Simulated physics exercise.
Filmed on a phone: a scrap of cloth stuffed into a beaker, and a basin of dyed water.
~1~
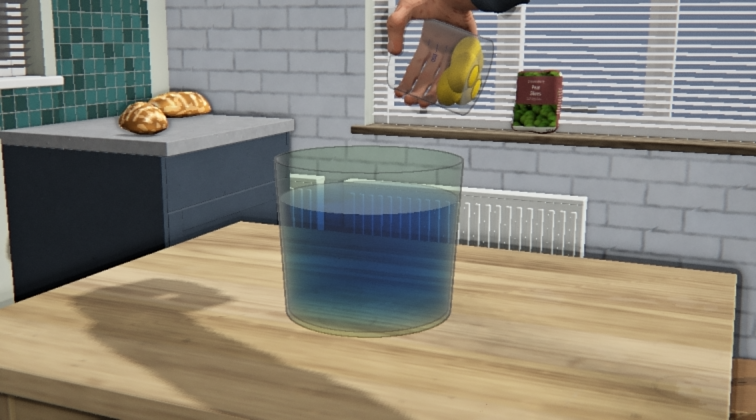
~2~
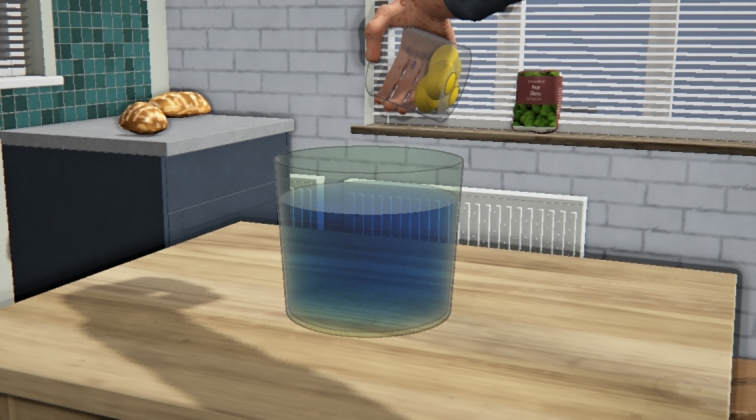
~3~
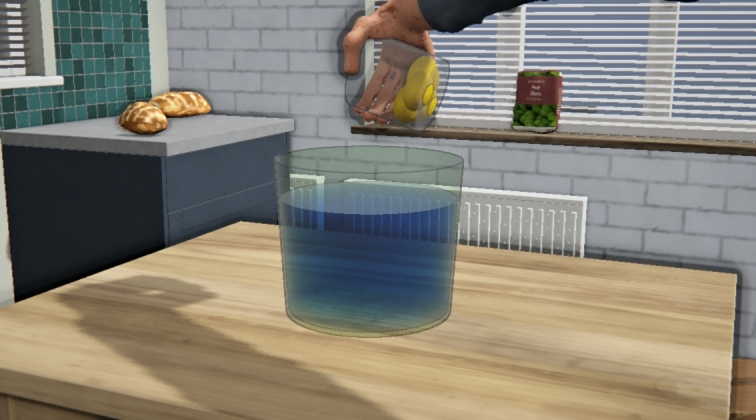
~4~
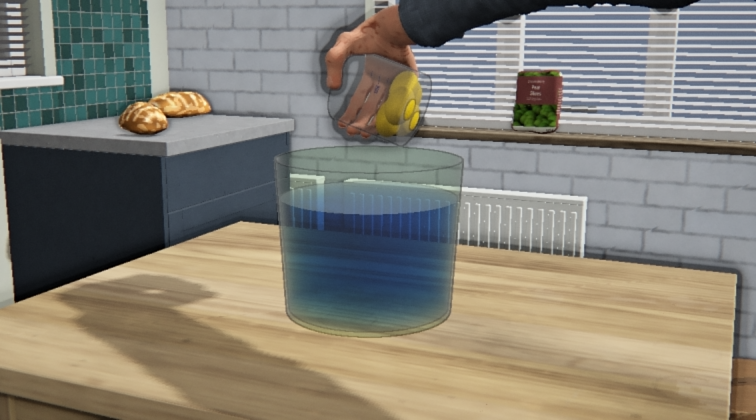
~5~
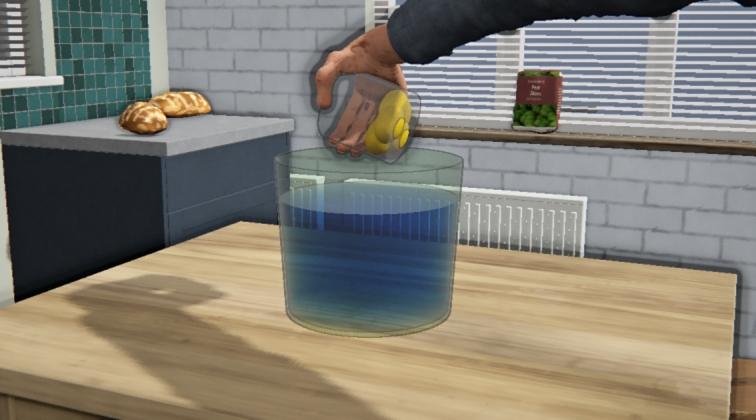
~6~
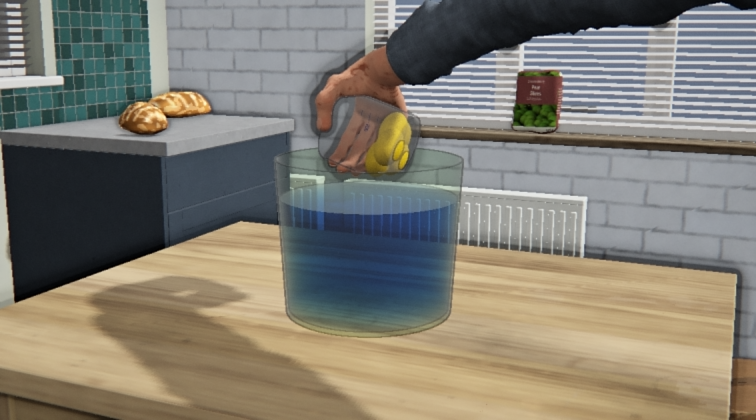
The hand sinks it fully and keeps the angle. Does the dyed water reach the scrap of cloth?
The scrap of cloth is flooded.
A moment on, the beaker enters the dyed water.
Further on, dyed water pours in as the air escapes.
When it is over, the beaker is under, flooded, and the scrap of cloth is wet.
